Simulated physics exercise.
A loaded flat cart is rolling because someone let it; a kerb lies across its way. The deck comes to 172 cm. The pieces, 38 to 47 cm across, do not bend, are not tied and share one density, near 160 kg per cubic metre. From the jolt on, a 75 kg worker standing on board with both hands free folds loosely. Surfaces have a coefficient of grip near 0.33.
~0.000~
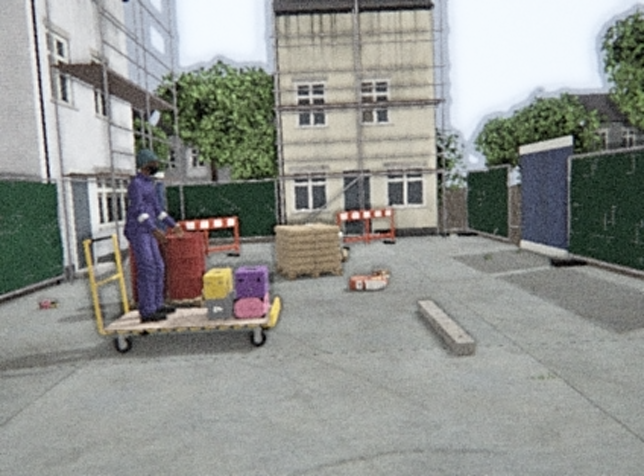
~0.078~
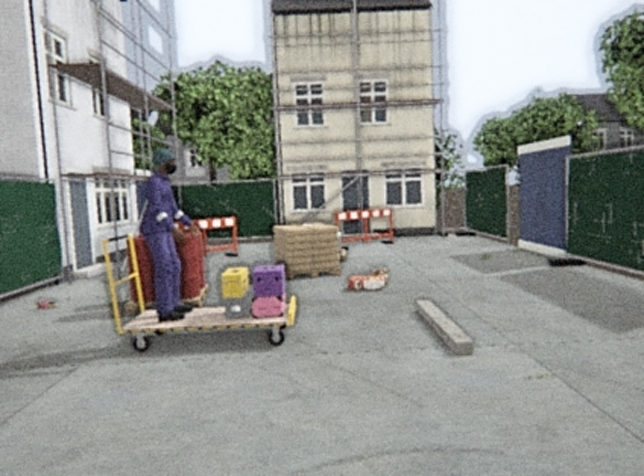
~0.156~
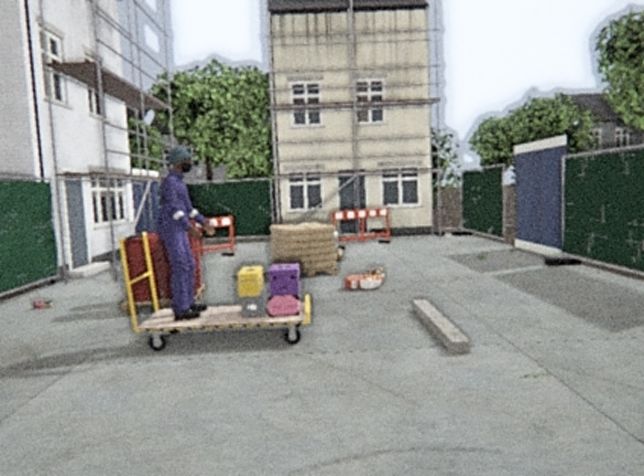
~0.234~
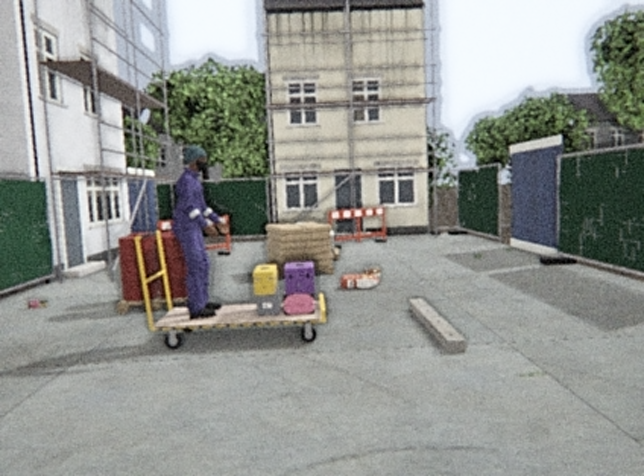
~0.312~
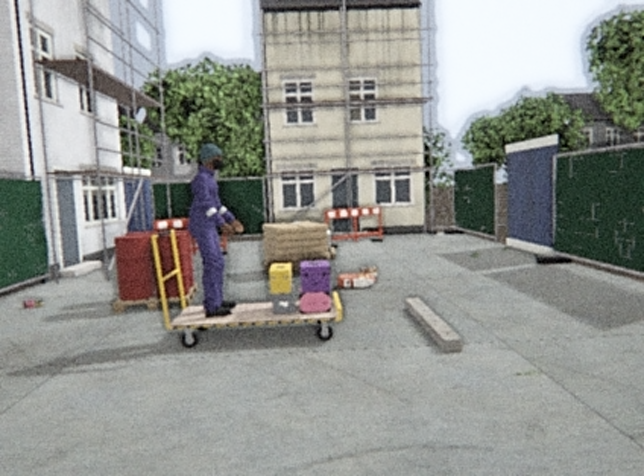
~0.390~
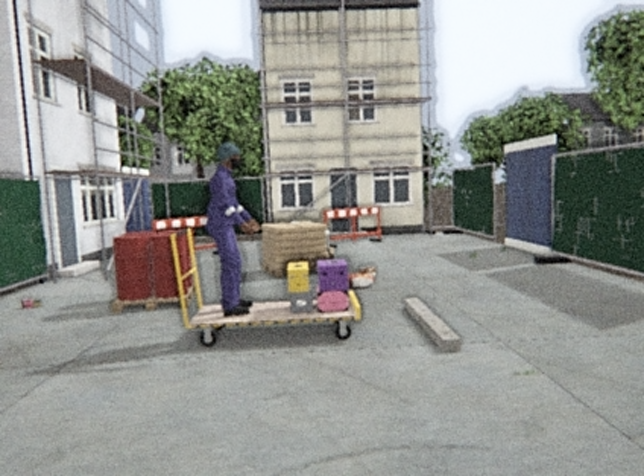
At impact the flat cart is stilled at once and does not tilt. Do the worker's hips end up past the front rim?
Yes.
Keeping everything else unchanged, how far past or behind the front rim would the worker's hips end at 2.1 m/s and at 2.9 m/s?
10 cm behind, then 70 cm past.
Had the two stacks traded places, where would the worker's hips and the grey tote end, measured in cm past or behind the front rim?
Hips 130 past, grey 10 past.
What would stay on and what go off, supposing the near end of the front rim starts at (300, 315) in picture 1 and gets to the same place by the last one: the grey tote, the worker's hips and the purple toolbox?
In that case grey on, hips on, purple off.
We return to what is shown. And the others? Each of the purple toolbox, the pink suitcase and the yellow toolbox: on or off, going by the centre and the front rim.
By the last picture you'd see purple shed, pink retained and yellow shed.
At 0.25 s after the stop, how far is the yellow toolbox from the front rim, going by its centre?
Around 5 cm short of the front rim.
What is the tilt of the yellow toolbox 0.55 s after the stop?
Its tilt is about 40°.
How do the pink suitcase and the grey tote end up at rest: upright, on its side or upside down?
At rest: Pink upright, grey upright.
The wheels strike at 0.70 s.
After 1.25 s the worker's hips are 37 cm behind the rim, near (393, 246) in the last picture's view.
After 1.70 s the worker's hips are 32 cm past the rim, near (458, 284) in the last picture's view.
At rest, 3.4 s, past the rim, purple toolbox, yellow toolbox and the worker's hips; behind it, grey tote and pink suitcase.
